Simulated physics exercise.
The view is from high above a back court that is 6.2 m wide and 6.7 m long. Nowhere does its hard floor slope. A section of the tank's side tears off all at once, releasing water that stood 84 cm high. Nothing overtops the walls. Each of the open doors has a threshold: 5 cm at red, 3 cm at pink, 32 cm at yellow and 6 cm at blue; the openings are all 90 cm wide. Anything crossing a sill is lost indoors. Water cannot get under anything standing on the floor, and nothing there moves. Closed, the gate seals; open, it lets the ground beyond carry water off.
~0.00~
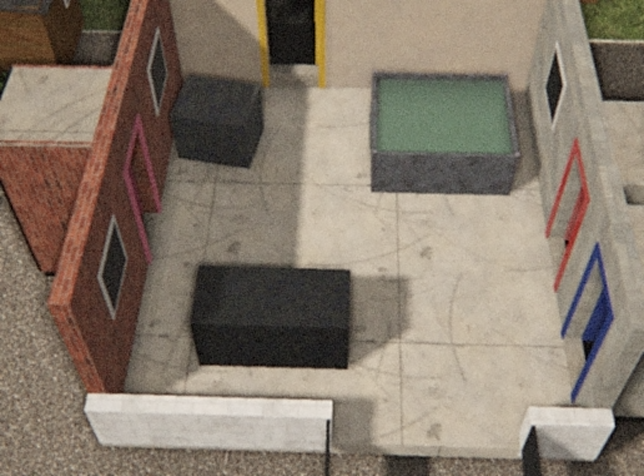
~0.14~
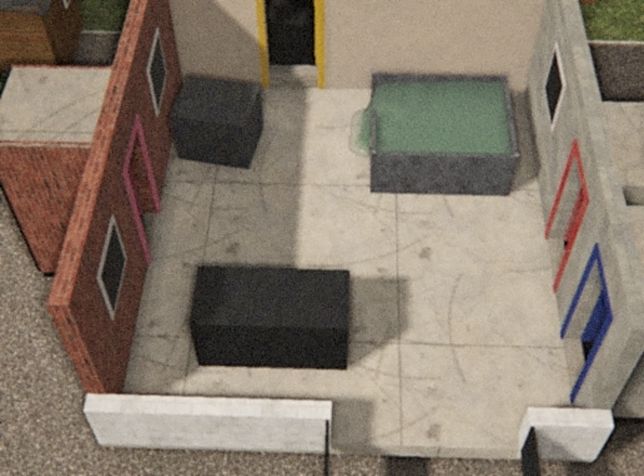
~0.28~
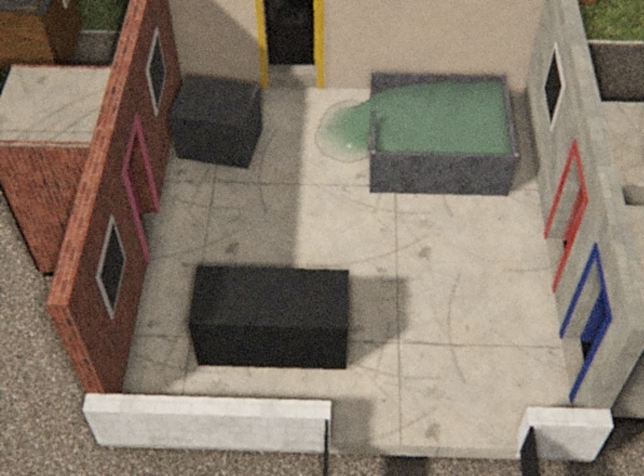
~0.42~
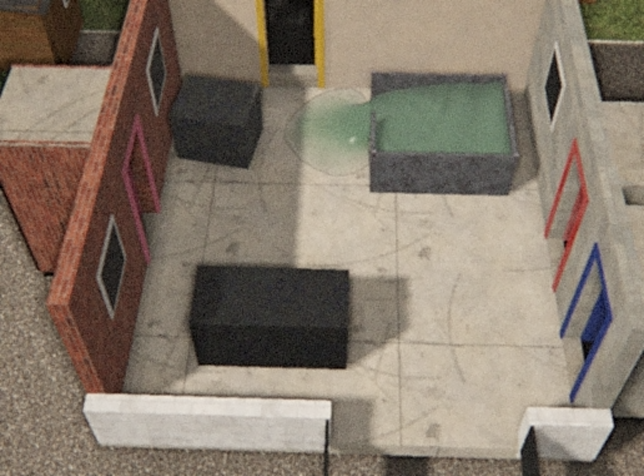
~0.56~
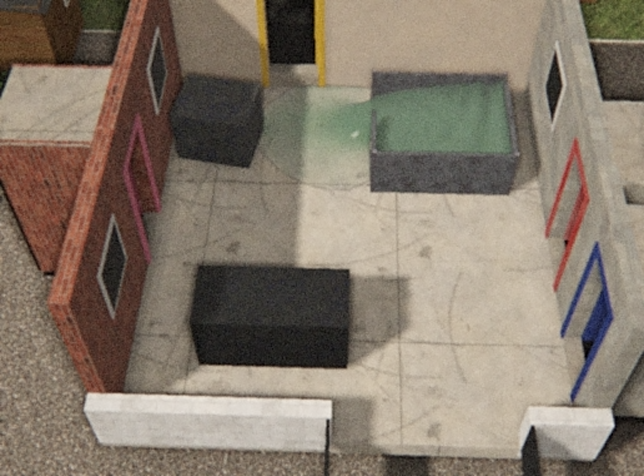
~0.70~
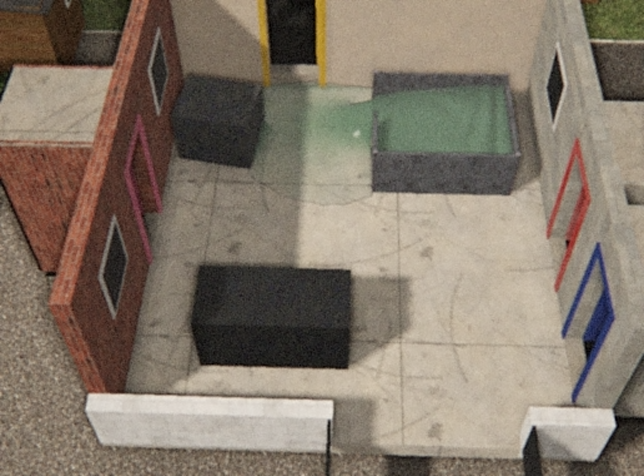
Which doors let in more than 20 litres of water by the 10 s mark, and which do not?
By then, the red door lets in more than that, the pink door lets in more than that, the yellow door does not, the blue door lets in more than that.
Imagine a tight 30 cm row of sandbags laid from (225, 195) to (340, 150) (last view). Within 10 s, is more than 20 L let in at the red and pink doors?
Result: Red door inside the limit; pink door beyond the limit.
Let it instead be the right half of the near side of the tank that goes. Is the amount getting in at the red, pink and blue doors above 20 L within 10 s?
The red door comes out more than that, the pink door less than that and the blue door more than that.
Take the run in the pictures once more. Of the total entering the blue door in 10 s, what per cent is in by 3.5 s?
Roughly 0%.
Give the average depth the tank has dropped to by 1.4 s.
The average depth is around 58 cm.
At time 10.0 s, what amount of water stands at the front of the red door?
About 8.0 cm deep.
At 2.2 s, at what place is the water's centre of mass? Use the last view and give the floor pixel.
The water's centre is around (352, 145).
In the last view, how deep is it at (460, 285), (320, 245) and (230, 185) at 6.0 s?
Roughly 3, 4 and 3 cm, in turn.
After 1.4 s water covers 20 % of the floor and is deepest (62 cm) near (186, 86); red door not reached, pink door not reached, yellow door 28 cm at the sill, 0 L in, blue door not reached.
After 2.2 s water covers 35 % of the floor and is deepest (55 cm) near (184, 92); red door not reached, pink door 7 cm at the sill, 7 L in, yellow door 24 cm at the sill, 0 L in, blue door not reached.
After 3.5 s water covers 50 % of the floor and is deepest (44 cm) near (293, 95); red door not reached, pink door 4 cm at the sill, 19 L in, yellow door 31 cm at the sill, 0 L in, blue door not reached.
After 6.0 s water covers 85 % of the floor and is deepest (28 cm) near (522, 92); red door not reached, pink door 3 cm at the sill, 20 L in, yellow door 21 cm at the sill, 3 L in, blue door not reached.
After 10.0 s water covers 100 % of the floor and is deepest (13 cm) near (447, 327); red door 8 cm at the sill, 37 L in, pink door 8 cm at the sill, 81 L in, yellow door 12 cm at the sill, 3 L in, blue door 11 cm at the sill, 53 L in.
